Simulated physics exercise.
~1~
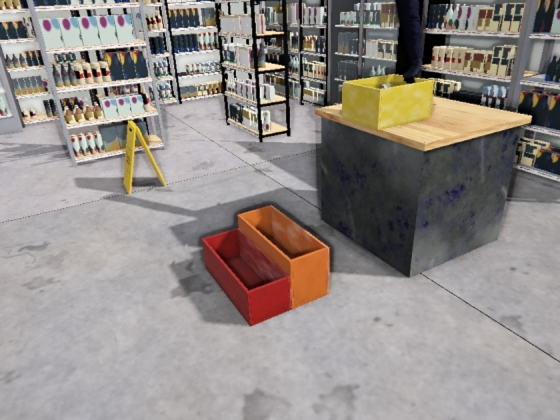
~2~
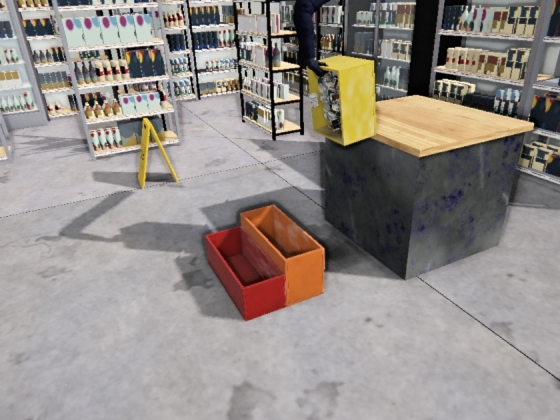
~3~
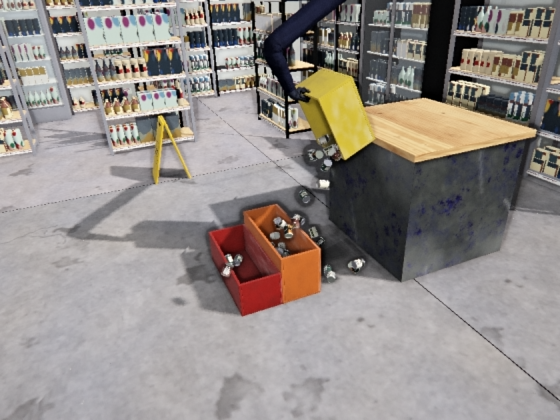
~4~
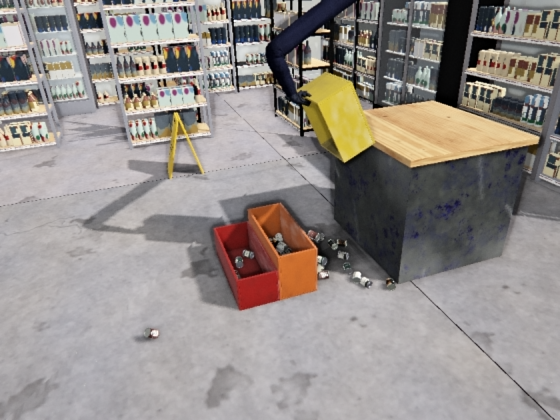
A dark arm tips small tins from a yellow crate into two bins, spilling many.
